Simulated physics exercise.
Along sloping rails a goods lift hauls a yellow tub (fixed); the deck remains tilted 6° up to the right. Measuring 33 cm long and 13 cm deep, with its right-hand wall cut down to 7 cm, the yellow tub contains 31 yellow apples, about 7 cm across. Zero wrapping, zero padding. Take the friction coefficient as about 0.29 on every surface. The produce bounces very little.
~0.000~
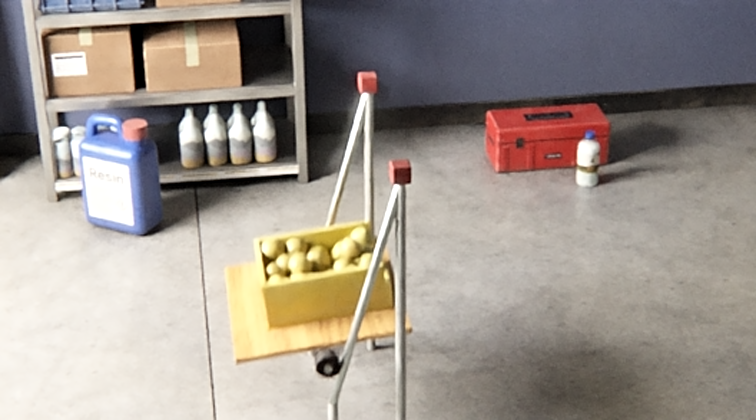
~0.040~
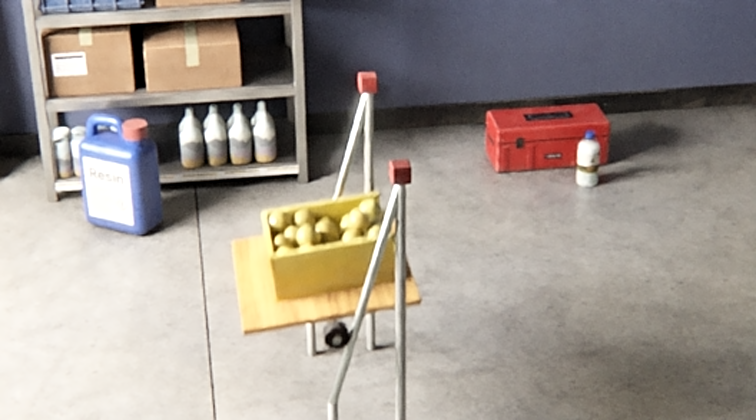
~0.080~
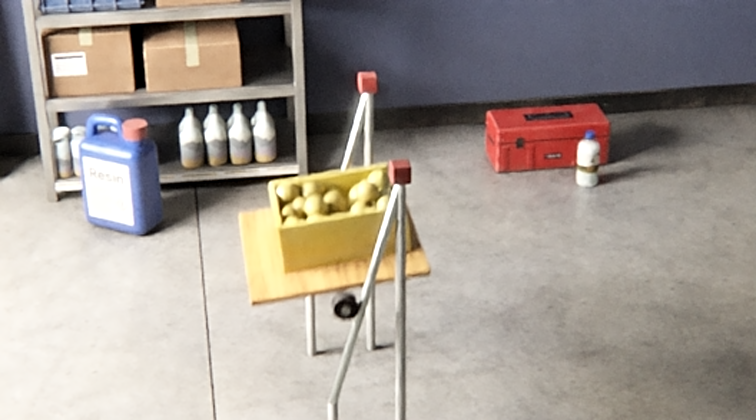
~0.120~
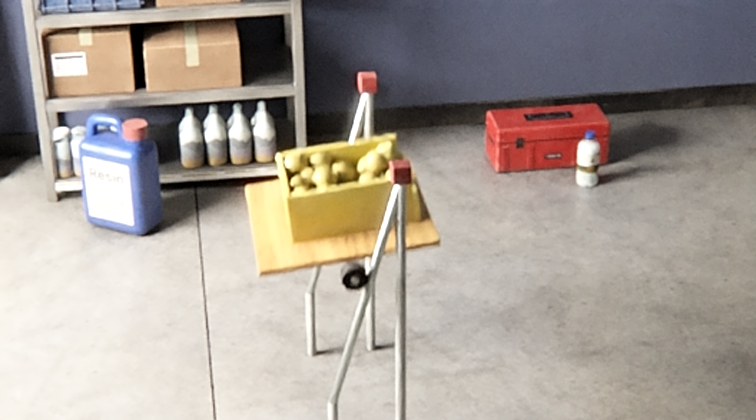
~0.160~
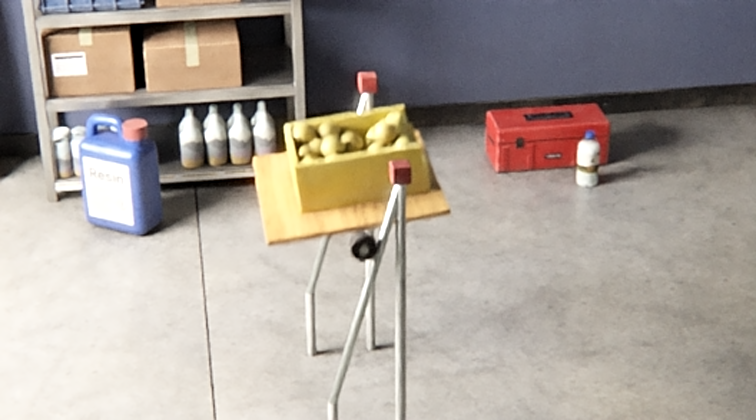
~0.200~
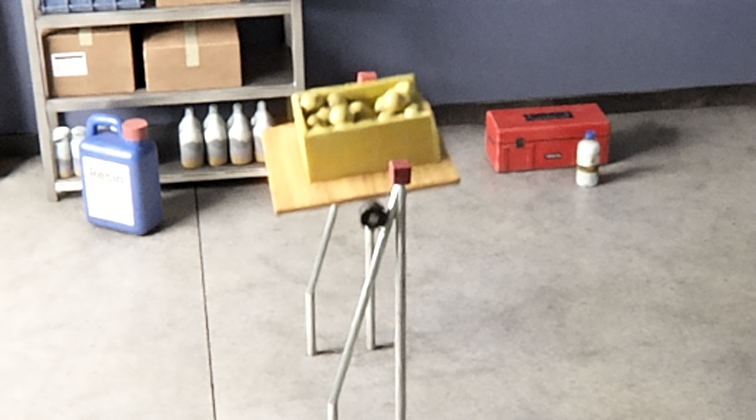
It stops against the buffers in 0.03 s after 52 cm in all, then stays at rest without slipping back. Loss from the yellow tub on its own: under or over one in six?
The share lost tops a sixth.
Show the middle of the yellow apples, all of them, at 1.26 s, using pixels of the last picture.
Near (401, 121) in pixels.
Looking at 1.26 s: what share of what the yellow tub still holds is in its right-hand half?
Near 40 per cent.
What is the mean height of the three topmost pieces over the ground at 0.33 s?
Mean height: Some 120 cm.
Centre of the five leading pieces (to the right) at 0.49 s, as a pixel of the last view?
Roughly at (467, 17).
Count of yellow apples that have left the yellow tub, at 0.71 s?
The number is about 12 at that moment.
After 0.21 s, braking begins.
After 0.33 s, the yellow tub is down by 3 of 31.
After 0.49 s, the yellow tub is down by 8 of 31.
After 0.71 s, the yellow tub is down by 13 of 31.
Outcome (at 1.26 s), the yellow tub is down by 13 of 31. Asked share, 13 of 31, 42 per cent.
